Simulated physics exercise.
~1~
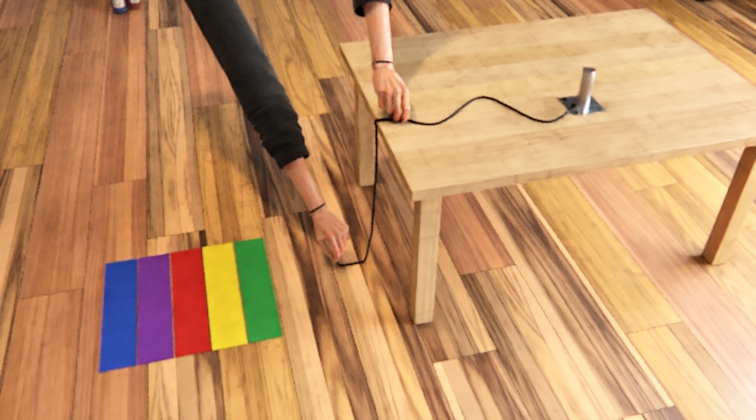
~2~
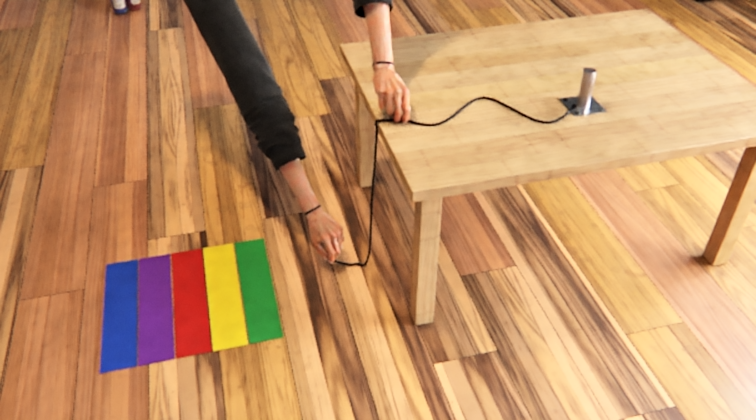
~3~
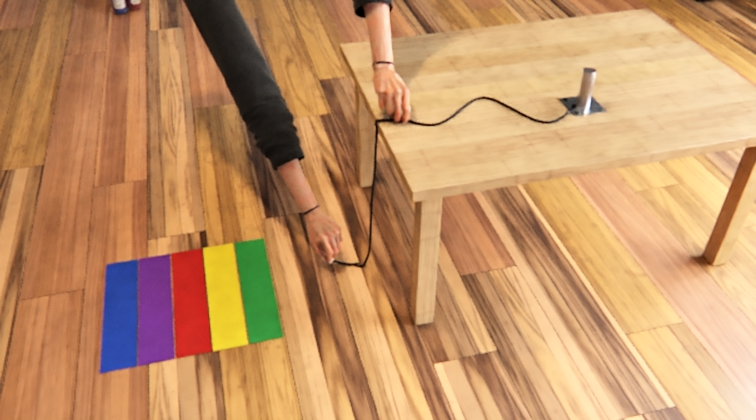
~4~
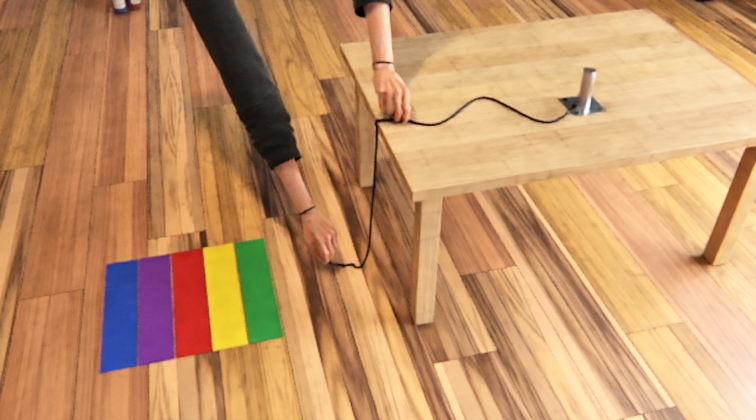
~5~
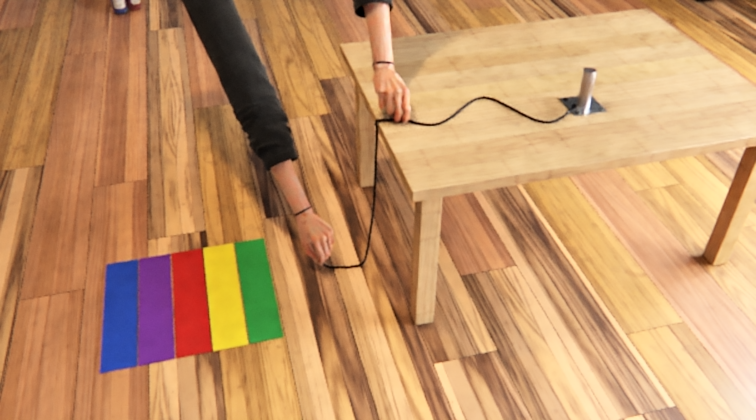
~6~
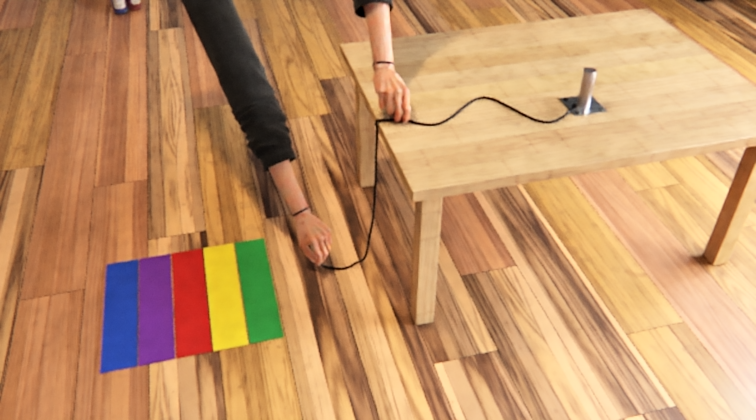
At first, one hand pins a slack black shoelace at the edge of a wooden bench while the other holds its hanging end near the floor, right of a strip of colours. Then the lower hand shifts slightly left toward the green band, drawing the end a little along, while the upper hand stays still.
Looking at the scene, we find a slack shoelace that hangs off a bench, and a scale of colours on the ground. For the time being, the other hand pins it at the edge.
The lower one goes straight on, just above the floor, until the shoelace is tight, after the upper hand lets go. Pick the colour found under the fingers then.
Purple is under them.
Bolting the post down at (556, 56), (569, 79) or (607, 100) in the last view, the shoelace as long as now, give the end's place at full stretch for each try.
(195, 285), (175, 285) and (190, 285).
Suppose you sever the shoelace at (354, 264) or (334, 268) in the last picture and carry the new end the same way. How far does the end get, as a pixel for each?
Going through both, you get (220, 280) and then (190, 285).
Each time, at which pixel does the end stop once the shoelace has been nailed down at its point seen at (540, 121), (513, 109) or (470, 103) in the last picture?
The places are (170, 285), (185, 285) and (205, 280).
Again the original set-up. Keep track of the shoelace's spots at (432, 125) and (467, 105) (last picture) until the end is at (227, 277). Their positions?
Around (379, 125) and (431, 116).
Early on, end near (227, 277); over yellow.
Midway, end near (184, 285); over red.
At the end of the slack, end near (158, 289); over purple. Over purple.
